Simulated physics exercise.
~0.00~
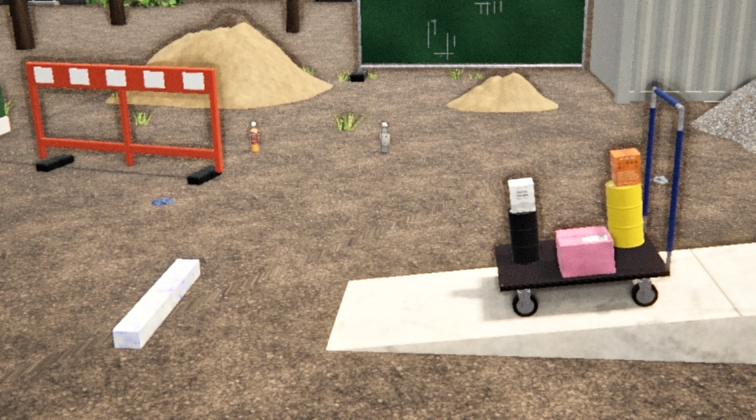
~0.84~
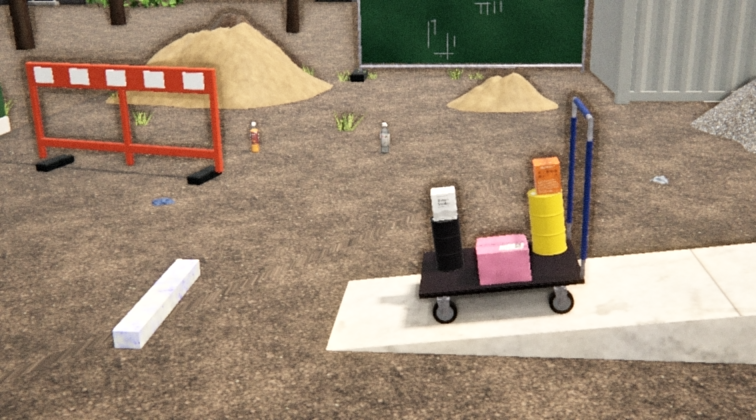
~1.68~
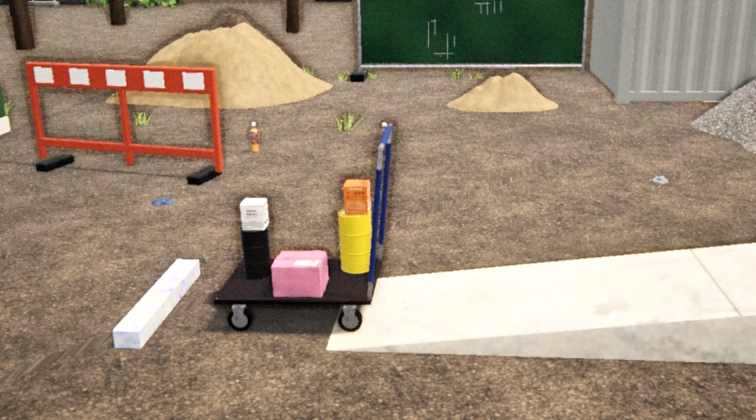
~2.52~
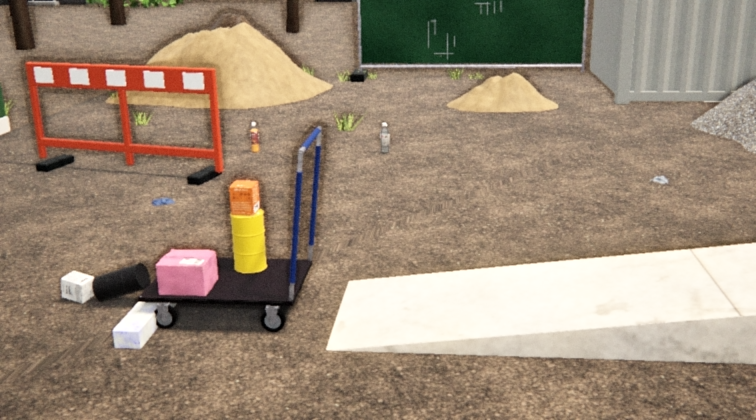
A large mound of sand rises at the back of a bare dirt yard, seen from a still, slightly raised viewpoint, with a red and white barrier at left and a green board behind. On a pale ramp at right, a black trolley with a blue handle carries a white box on a black canister, a pink parcel, and an orange box on a yellow canister. It rolls left down the ramp and onto the dirt toward a white kerb. At the kerb, the black canister and white box topple off the left end. The trolley ends there, the pink parcel, yellow canister and orange box still aboard.
